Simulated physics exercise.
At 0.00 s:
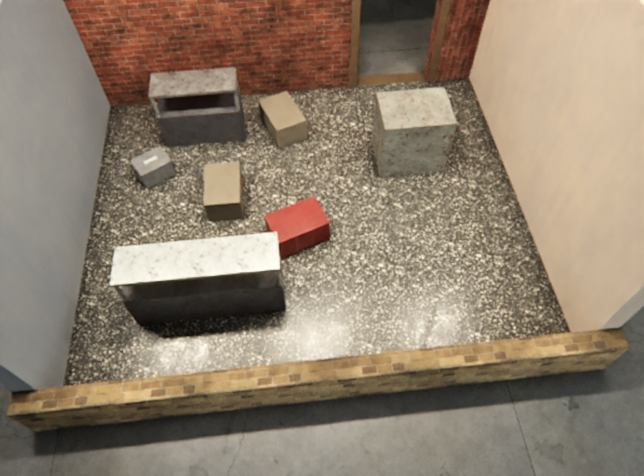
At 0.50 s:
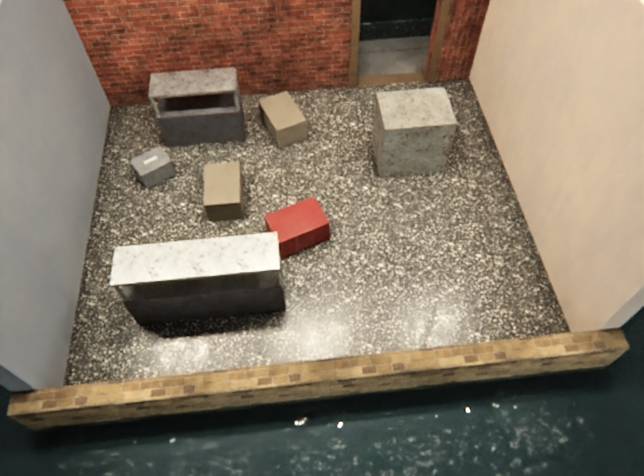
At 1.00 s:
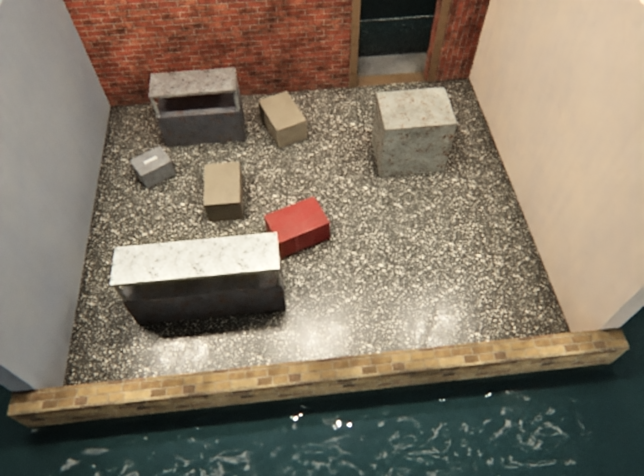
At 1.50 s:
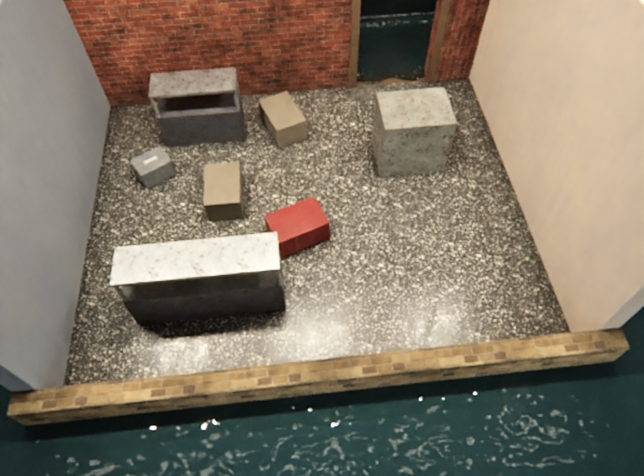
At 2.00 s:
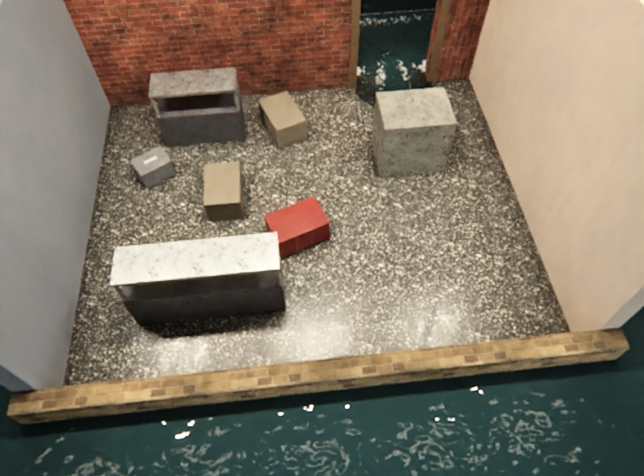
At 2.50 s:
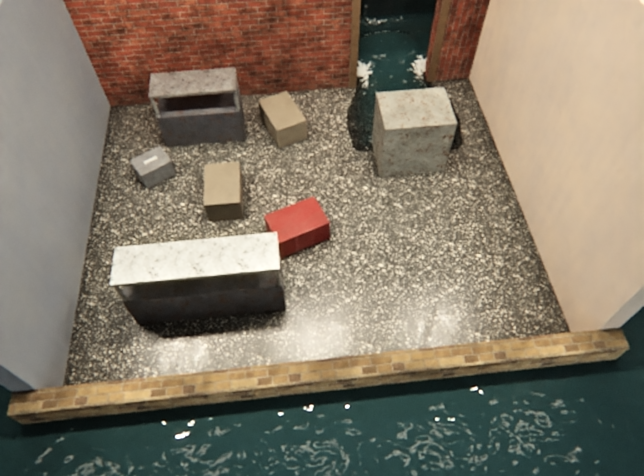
In the video, dark water rises outside a small brick-backed room holding a red box and several loose boxes, then enters through the doorway at the back and spreads around the pale block nearby, while the boxes stay still.
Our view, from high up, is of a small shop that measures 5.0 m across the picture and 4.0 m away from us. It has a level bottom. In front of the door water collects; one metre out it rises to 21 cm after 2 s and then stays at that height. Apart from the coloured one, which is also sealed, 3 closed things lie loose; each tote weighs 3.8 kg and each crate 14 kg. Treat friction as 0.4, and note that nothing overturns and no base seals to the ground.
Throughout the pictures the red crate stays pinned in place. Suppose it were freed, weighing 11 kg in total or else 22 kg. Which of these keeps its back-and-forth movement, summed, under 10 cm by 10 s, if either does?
Only 22 kg does.
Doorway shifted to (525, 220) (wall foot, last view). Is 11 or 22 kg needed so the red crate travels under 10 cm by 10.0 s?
Under that setup, neither option succeeds.
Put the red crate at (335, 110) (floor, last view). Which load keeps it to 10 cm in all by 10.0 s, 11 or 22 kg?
Result: Both fail.
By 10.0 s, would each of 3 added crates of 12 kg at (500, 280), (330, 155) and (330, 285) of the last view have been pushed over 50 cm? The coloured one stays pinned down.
In turn: Beyond it, beyond it, within it.
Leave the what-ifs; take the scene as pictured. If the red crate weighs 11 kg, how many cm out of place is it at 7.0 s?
About 30 cm.
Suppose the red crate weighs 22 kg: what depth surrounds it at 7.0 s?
About 5 cm.
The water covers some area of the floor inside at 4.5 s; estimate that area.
Wet area: Approx. 9.5 m2.
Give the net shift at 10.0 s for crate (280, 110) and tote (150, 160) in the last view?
In that order: 30 cm, 30 cm.
After 3.5 s the red crate would be 0 cm from its start with 11 kg and 0 cm from its start with 22 kg; 0 cm of water round it then.
After 4.5 s the red crate would be 0 cm from its start with 11 kg and 0 cm from its start with 22 kg; 3 cm of water round it then.
After 7.0 s the red crate would be 27 cm from its start with 11 kg and 0 cm from its start with 22 kg; 5 cm of water round it then.
After 10.0 s the red crate would be 84 cm from its start with 11 kg and 0 cm from its start with 22 kg; 6 cm of water round it then.
